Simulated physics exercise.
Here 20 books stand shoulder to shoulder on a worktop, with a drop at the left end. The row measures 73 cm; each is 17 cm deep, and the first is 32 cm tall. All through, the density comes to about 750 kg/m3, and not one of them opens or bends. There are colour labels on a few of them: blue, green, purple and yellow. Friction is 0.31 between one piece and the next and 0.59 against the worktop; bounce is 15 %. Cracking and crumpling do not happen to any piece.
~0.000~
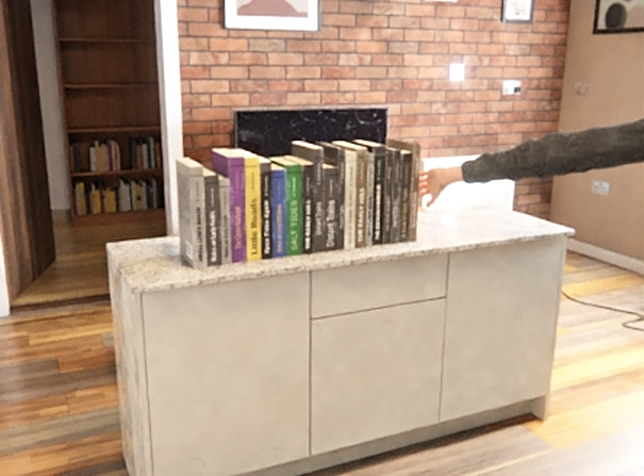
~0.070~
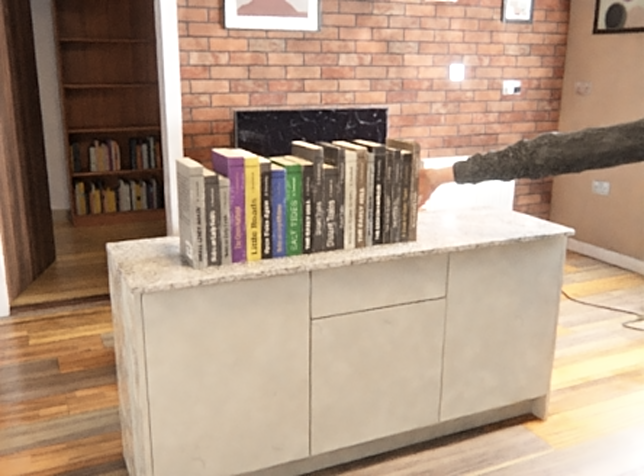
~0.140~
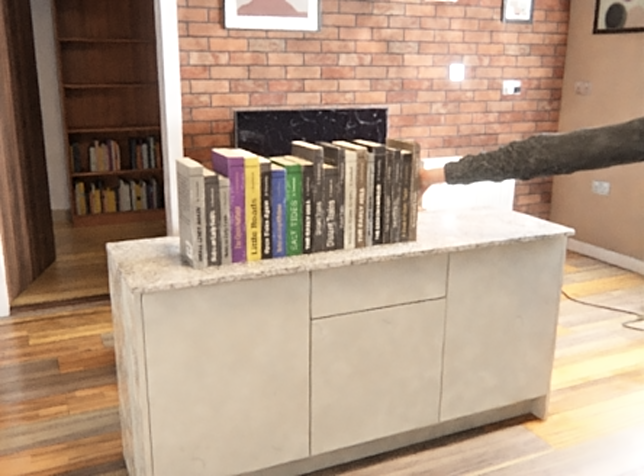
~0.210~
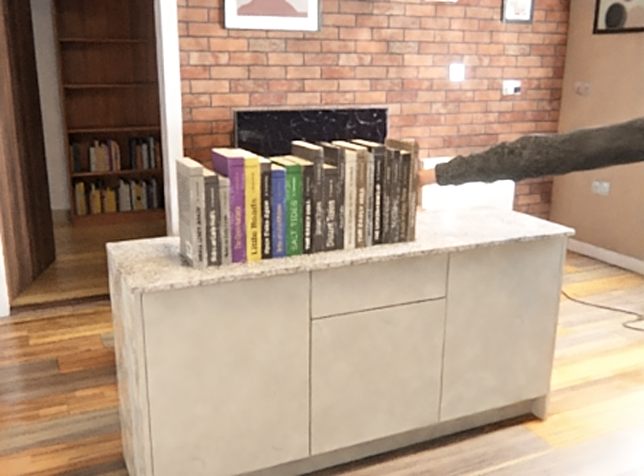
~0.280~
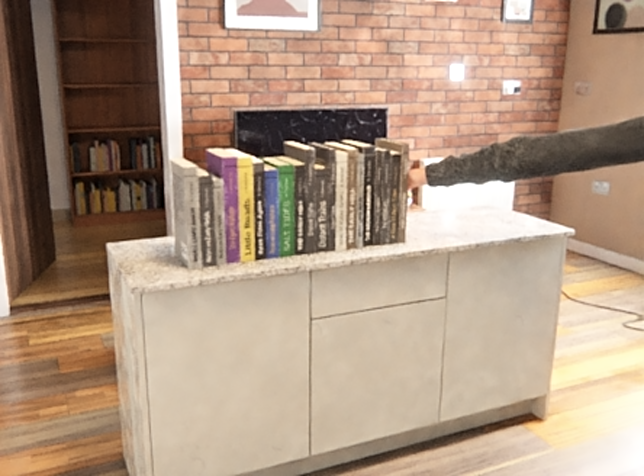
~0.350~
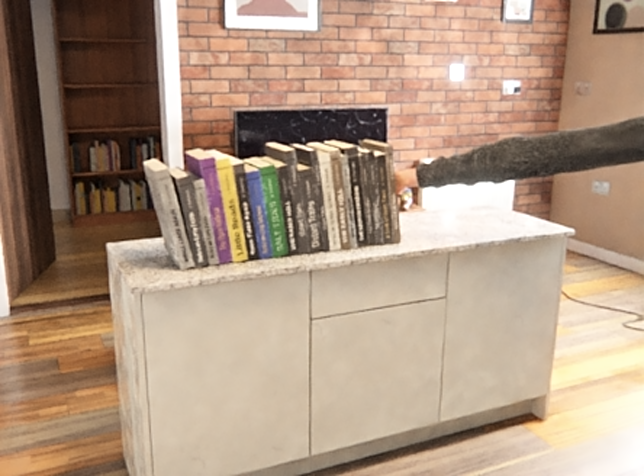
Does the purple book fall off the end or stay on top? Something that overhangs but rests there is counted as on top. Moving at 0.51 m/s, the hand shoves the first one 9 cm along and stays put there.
As for that purple book, it never drops.
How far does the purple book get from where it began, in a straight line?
It ends around 30 cm from its start.
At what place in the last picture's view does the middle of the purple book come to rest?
At roughly (135, 248).
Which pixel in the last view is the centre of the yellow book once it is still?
Near (181, 219).
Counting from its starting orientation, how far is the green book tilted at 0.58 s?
Tilt: Approx. 25°.
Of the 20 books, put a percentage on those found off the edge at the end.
Share: Approx. 10 %.
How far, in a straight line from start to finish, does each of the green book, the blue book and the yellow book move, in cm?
Moved: Green 10, blue 10, yellow 20.
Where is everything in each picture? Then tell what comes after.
In the first frame (each place is the centre of the face we see best), hand (438, 180) 10 cm from the first; purple book (238, 211); green book (294, 211); blue book (279, 214); all in place.
Hand (429, 181) 7 cm from the first; purple book (238, 211), in the second frame.
Hand (420, 182) 31 mm from the first; purple book (238, 211), in the third frame.
Hand 5 mm in; purple book (238, 211), in the fourth frame.
Hand 41 mm in; purple book (232, 211); green book (287, 211) moved 23 mm; 15 have shifted, in the fifth frame.
Hand 8 cm in; purple book (217, 212) tilted 8°; green book (274, 212) tilted 8°; yellow book (232, 211) tilted 8°; steepest lean 12°, the book at (175, 220); 20 have shifted, in the sixth frame.
By 0.41 s, none of the 20 books off the edge, 20 disturbed; purple book tilted 17°; yellow book tilted 17°.
By 0.58 s, none of the 20 books off the edge, 20 disturbed; purple book tilted 38°; yellow book tilted 34°.
By 1.04 s, 2 of the 20 books off the edge; purple book tilted 73°; yellow book tilted 38°.
When it is over (1.5 s), 2 of the 20 books off the edge; purple book on its side; yellow book tilted 44°; blue book tilted 30°. In pixels of the last frame, middles, purple book near (136, 248), yellow book near (181, 219).
